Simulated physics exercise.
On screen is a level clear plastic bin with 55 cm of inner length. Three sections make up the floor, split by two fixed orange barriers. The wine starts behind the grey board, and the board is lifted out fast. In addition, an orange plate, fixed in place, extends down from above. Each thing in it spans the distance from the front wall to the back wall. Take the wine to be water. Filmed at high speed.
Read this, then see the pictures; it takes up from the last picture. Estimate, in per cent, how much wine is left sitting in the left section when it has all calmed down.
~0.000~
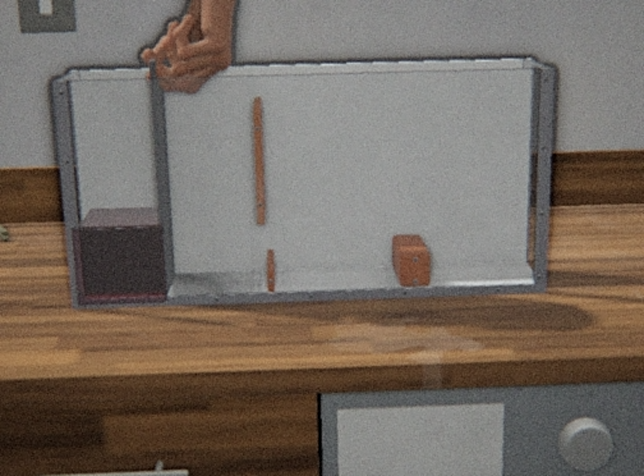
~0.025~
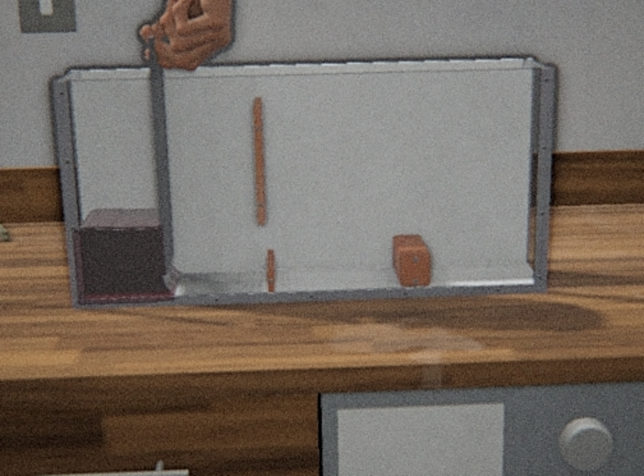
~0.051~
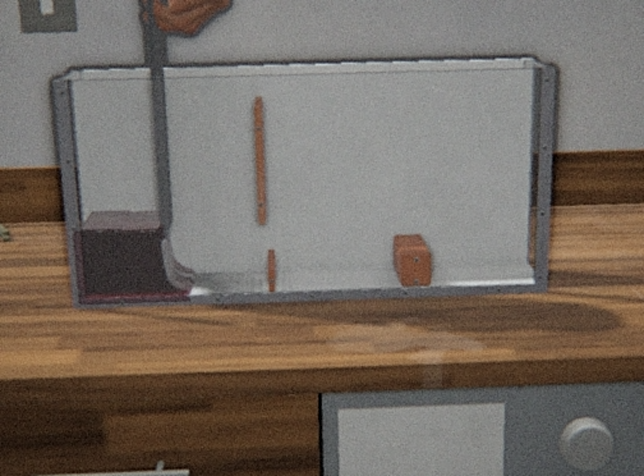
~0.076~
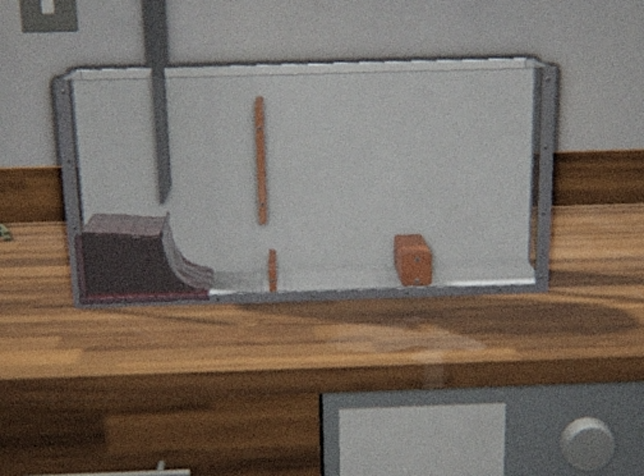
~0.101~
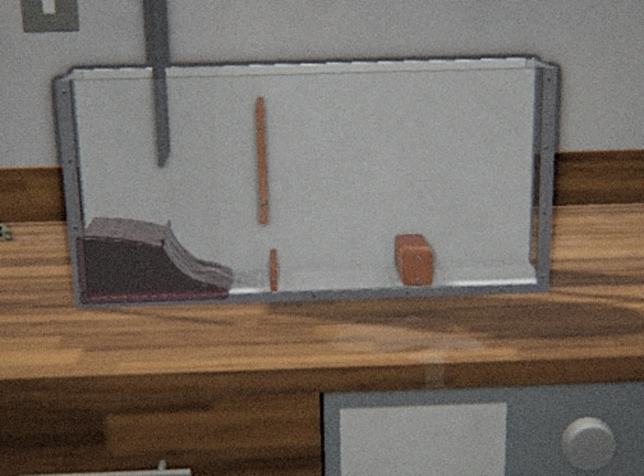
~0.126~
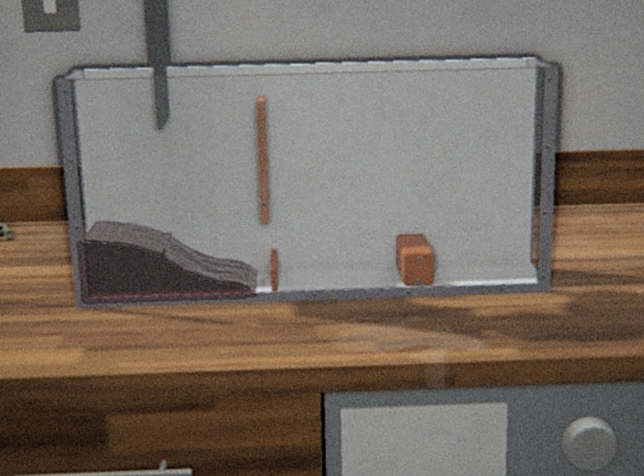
Around 60 percent of it.
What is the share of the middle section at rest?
Roughly 38 percent.
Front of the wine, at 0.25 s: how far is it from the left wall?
About 26 cm.
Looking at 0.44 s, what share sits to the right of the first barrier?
Near 34 in a hundred at that instant.
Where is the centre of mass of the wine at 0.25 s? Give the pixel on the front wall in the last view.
I'd put it somewhere about (185, 274) in that last view.
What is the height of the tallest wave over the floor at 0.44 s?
About 5.5 cm.
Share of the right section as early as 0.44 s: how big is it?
Roughly 0 percent.
After 0.25 s 11 per cent is beyond the first barrier and 0 beyond the second.
After 0.44 s 34 per cent is beyond the first barrier and 0 beyond the second.
After 0.78 s 42 per cent is beyond the first barrier and 2 beyond the second.
In the end the left section holds 60, the middle 38 and the right 2 per cent.
